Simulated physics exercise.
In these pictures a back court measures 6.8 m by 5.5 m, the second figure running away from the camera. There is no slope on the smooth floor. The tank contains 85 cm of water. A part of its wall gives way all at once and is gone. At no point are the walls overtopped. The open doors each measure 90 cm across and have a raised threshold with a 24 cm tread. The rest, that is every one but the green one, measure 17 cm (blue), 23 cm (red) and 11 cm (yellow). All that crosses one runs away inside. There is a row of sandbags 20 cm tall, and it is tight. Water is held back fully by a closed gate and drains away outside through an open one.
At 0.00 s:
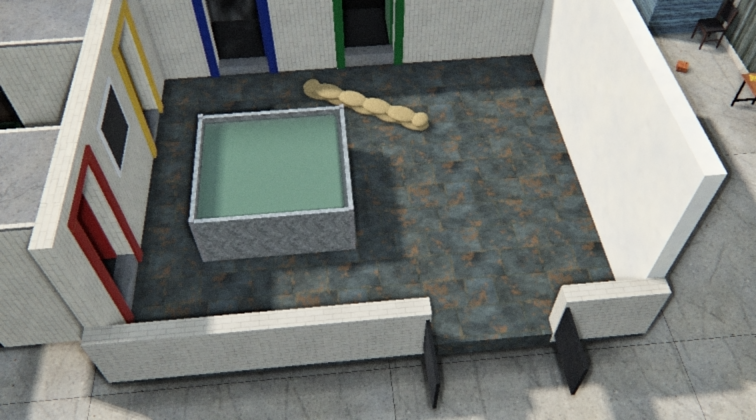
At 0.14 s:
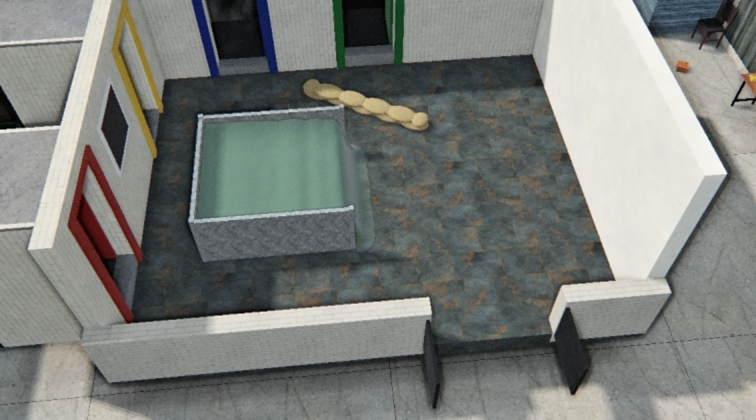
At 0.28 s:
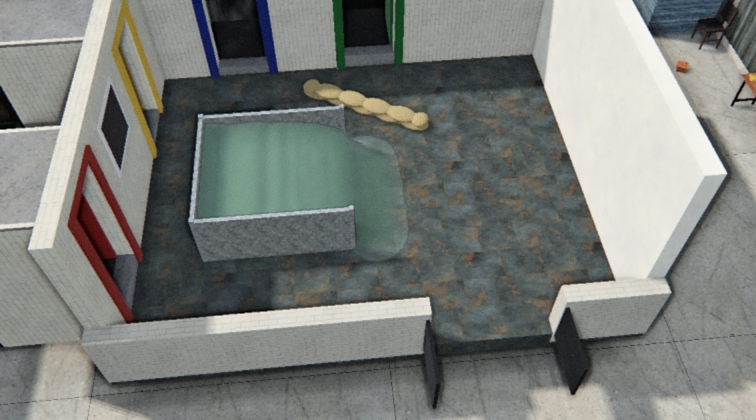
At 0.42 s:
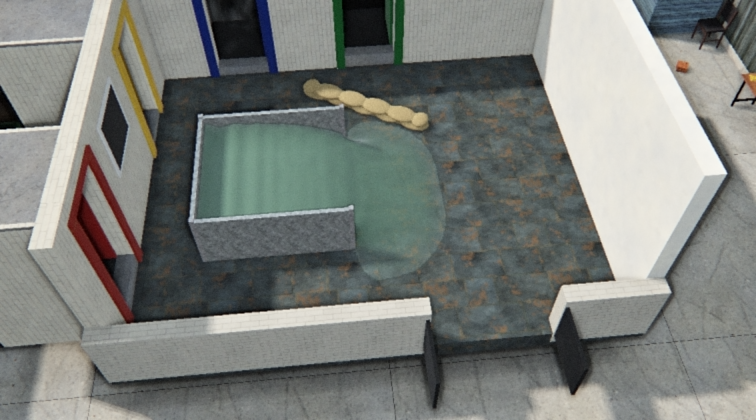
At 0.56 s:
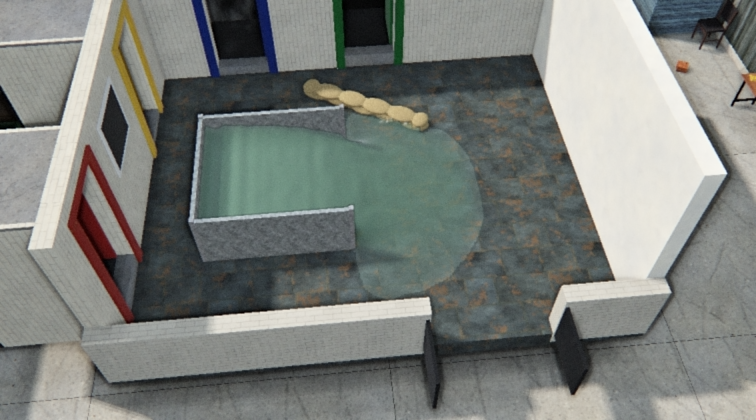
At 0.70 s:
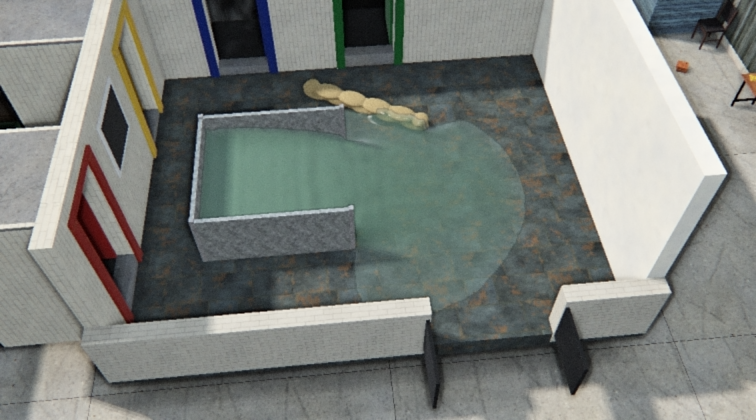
The video shows a square tank of greenish water in a white-walled courtyard with coloured doorways; its right side disappears, and water pours out, spreading rightward across the dark floor in a widening rounded sheet past a row of sandbags.
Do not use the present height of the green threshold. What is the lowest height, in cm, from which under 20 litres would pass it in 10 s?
14.5 cm.
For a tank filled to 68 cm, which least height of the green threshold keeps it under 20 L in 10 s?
Then a height close to 11.0 cm.
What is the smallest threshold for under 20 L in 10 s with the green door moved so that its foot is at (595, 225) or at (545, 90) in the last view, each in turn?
You'd want about 31 cm there first, then about 19 cm.
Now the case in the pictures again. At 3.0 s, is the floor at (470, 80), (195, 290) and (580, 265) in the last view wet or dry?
In the order asked: Soaked, untouched, soaked.
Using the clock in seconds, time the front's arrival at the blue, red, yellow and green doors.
Arrives: Blue 4.0 s / red 5.5 s / yellow 4.5 s / green 3.0 s.
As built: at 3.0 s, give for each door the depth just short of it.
In cm - blue: 0, red: 0, yellow: 0, green: 1.
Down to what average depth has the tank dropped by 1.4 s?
On average, around 40 cm.
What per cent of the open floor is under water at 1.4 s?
Some 45 in a hundred.
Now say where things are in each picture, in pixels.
The tank at (272, 164) is whole and still, 85 cm deep; the green door at (369, 20) is dry, in the first picture.
Water pours out at (346, 181) and has run 0.3 m, to (369, 239); about 7 cm deep outside, 85 cm at the back, in the second picture.
The gap is at (346, 184), the front 0.8 m out at (404, 226); the back of the tank holds 85 cm, in the third picture.
Water pours out at (346, 186) and has run 1.4 m, to (441, 211); about 12 cm deep outside, 80 cm at the back, in the fourth picture.
Water pours out at (346, 186) and has run 2.0 m, to (477, 199); about 10 cm deep outside, 72 cm at the back, in the fifth picture.
The gap is at (346, 187), the front 2.7 m out at (520, 198); the back of the tank holds 72 cm; the green door at (369, 20), 3.1 m from the gap, is still 1.3 m from the nearest water, in the sixth picture.
After 1.4 s water covers 45 % of the floor, deepest (42 cm) near (572, 182); it has not reached the green door.
After 3.0 s water covers 55 % of the floor, deepest (41 cm) near (527, 57); 1 cm at the green door, 0 litres in over its 25 cm threshold.
After 10.0 s water covers 95 % of the floor, deepest (16 cm) near (141, 255); 11 cm at the green door, 0 litres in over its 25 cm threshold.
At the green door as built, the water arrived by 3.0 s and peaked near 20 cm at 6.8 s.
With a threshold of 12.5 cm, 34 litres would have come in within the 10 s; with 16.5 cm, 11 litres. So under 20 litres takes about 14.5 cm.
